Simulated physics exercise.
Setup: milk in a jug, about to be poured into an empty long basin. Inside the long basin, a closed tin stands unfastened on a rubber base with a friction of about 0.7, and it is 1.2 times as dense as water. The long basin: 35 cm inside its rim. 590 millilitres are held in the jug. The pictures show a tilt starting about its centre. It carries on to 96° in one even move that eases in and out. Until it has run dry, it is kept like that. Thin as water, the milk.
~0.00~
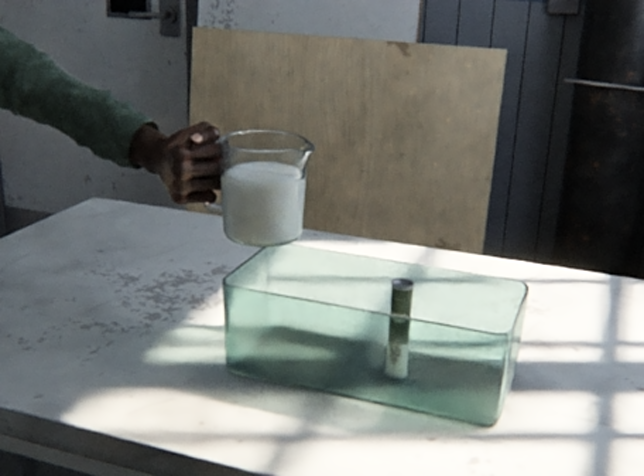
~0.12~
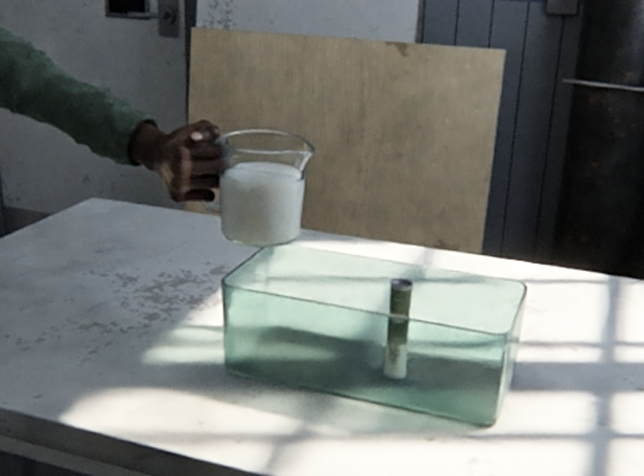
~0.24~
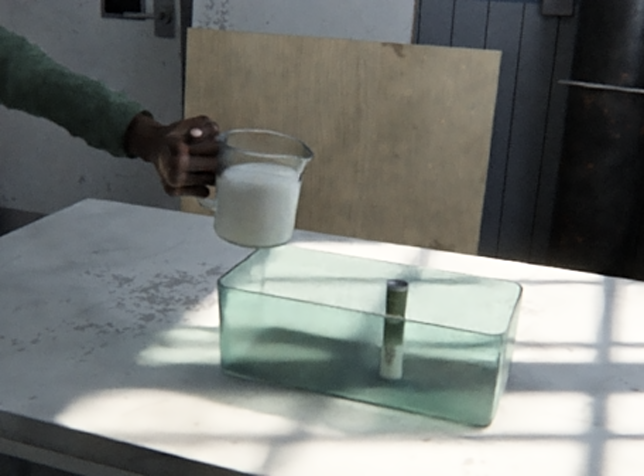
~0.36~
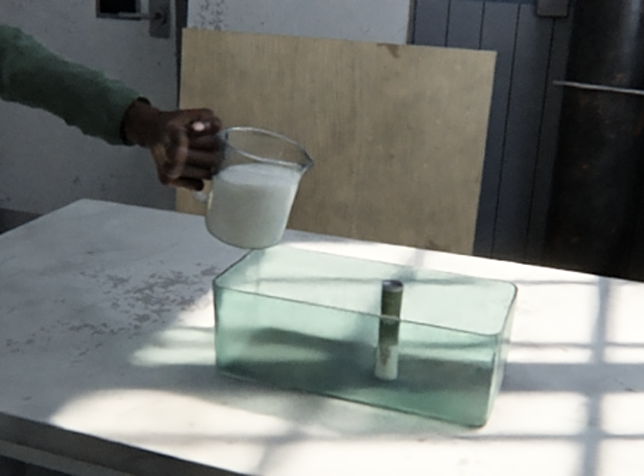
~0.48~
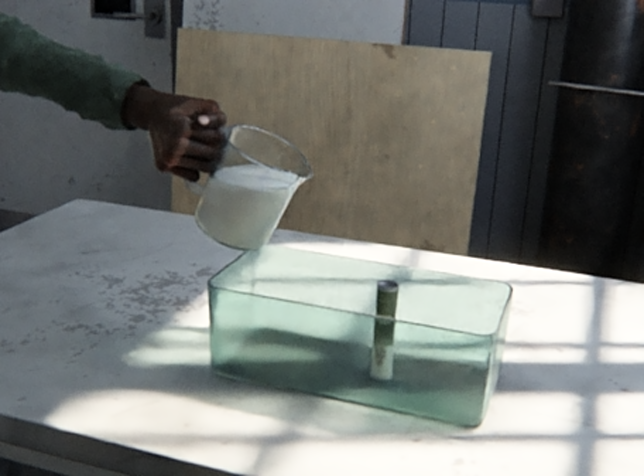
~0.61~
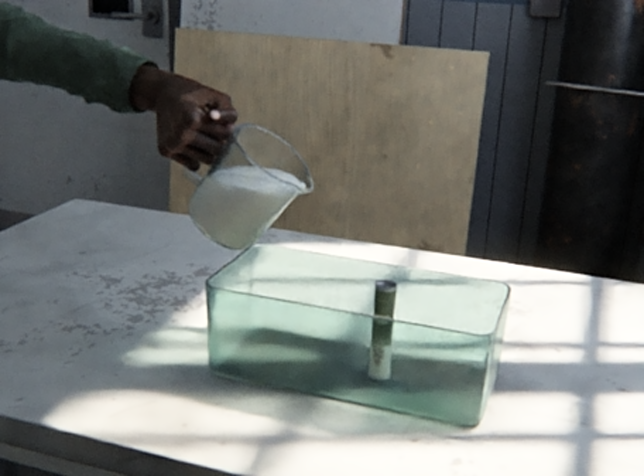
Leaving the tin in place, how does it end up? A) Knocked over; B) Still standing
The answer is B.
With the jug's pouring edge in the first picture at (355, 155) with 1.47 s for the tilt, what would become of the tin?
Result: Tin tipped over.
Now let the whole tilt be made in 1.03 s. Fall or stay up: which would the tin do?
So the tin will hold steady.
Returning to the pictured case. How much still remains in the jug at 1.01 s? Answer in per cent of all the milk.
Near 74 in a hundred.
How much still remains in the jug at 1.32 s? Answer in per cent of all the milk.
Close to 28 percent of the whole amount.
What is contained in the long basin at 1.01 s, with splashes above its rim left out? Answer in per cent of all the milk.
The basin holds roughly 12 in a hundred parts at that moment.
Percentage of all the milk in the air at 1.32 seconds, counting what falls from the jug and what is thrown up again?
Roughly 10 per cent.
After 1.01 s the tilt is 75° and 74 per cent is still to pour; the tin stands where it began.
After 1.32 s the tilt is 93° and 28 per cent is still to pour; the tin stands where it began.
After 1.63 s the tilt is 96° and 6 per cent is still to pour; the tin stands where it began.
After 1.97 s the tilt is 96° and 1 per cent is still to pour; the tin stands where it began.
In the end the tin stands where it began.
